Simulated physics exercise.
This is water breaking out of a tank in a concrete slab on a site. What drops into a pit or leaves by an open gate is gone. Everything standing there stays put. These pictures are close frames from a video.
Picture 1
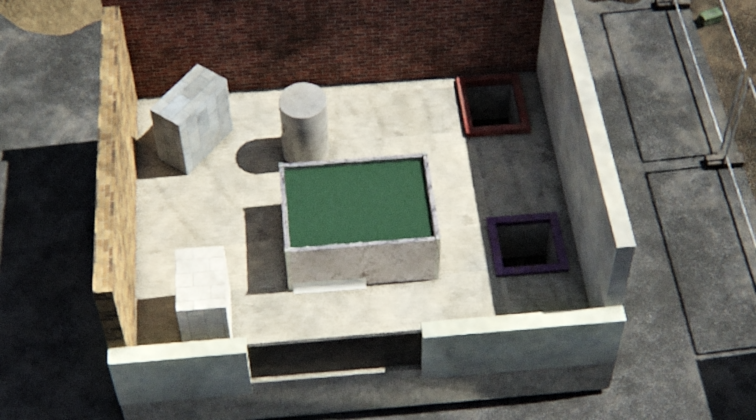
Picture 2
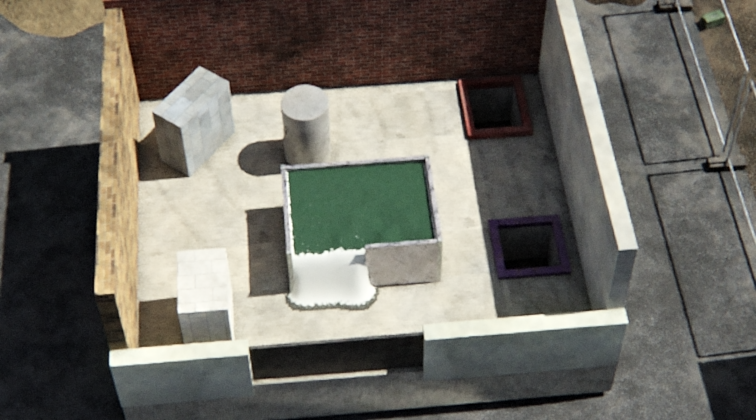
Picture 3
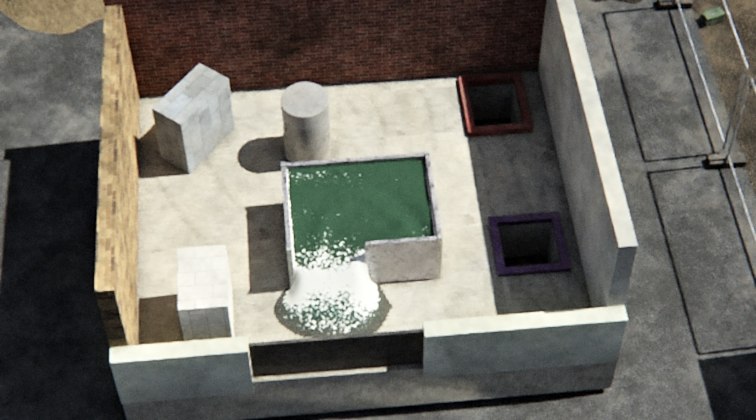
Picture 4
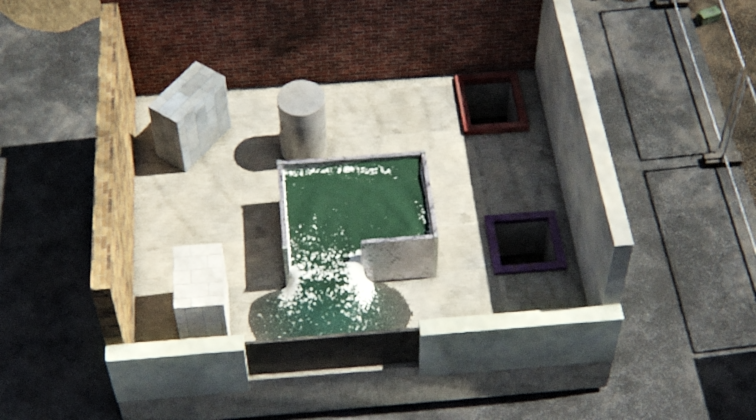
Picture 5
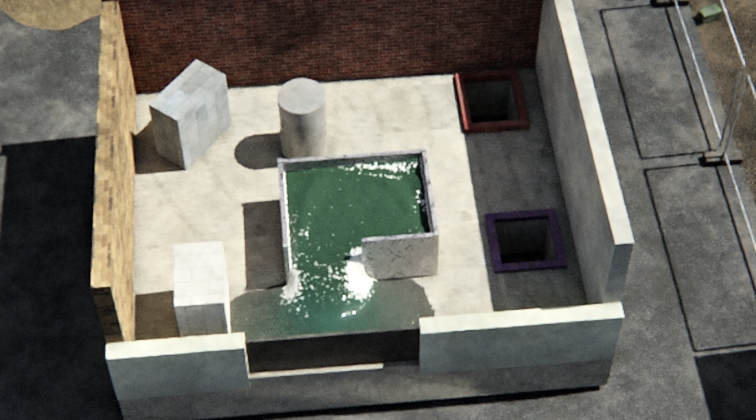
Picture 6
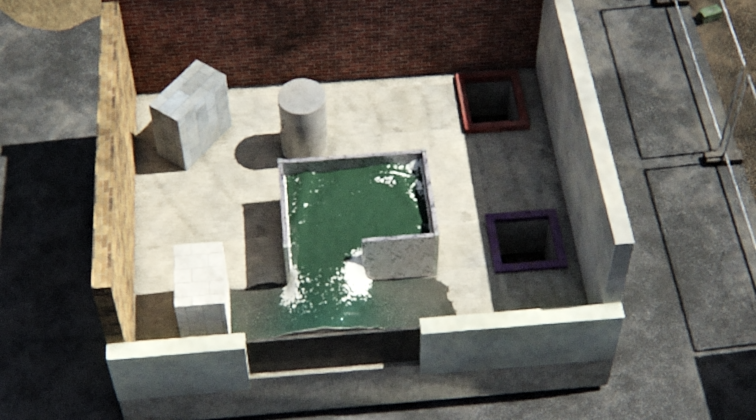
At first, an open tank of green water sits whole and still on a walled concrete slab, near blocks, a cylinder and two framed pits. Then the left part of its front wall gives way and white, foaming water bursts out, spreading green across the slab to the gap in the front wall.
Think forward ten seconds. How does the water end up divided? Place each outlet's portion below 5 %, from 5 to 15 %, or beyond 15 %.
Once it settles, the gate collects below 5 %, the purple pit collects beyond 15 %, the red pit collects below 5 %.
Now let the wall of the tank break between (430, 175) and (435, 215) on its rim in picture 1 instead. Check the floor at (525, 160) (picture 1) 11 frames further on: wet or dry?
It would be soaked.
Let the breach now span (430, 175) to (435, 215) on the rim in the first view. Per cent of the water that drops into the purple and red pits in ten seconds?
Result - purple: 40 %; red: 8 %.
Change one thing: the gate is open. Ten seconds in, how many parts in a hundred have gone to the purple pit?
Purple pit, %: 0.
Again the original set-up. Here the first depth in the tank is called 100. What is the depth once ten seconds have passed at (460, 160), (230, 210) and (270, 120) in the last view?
I'd put them at close to 12 per cent, then 10 per cent, then 6 per cent.
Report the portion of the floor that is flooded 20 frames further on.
Roughly 65 %.
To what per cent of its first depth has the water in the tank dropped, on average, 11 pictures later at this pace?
Roughly 44 %.
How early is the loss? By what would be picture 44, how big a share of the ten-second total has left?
Log: Around 60 %, estimated.
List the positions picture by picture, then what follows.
In the first frame, the open tank at (358, 205) is whole and still.
In the second frame, the front is at (371, 298), out from the gap at (329, 272).
In the third frame, the front is at (370, 327), out from the gap at (330, 272).
In the fourth frame, water pours out at (326, 272) and has run to a hidden place.
In the fifth frame, the front is at a hidden place, out from the gap at (326, 270).
In the sixth frame, water pours out at (326, 270) and has run to a hidden place.
A moment on, water covers 20 % of the floor; the gate 0 %, the purple pit 0 %, the red pit 0 %.
Next, water covers 45 % of the floor; the gate 0 %, the purple pit 1 %, the red pit 0 %.
Then, water covers 65 % of the floor; the gate 0 %, the purple pit 6 %, the red pit 0 %.
Later, water covers 95 % of the floor; the gate 0 %, the purple pit 13 %, the red pit 0 %.
In the end, water covers 100 % of the floor; the gate 0 %, the purple pit 20 %, the red pit 1 %.
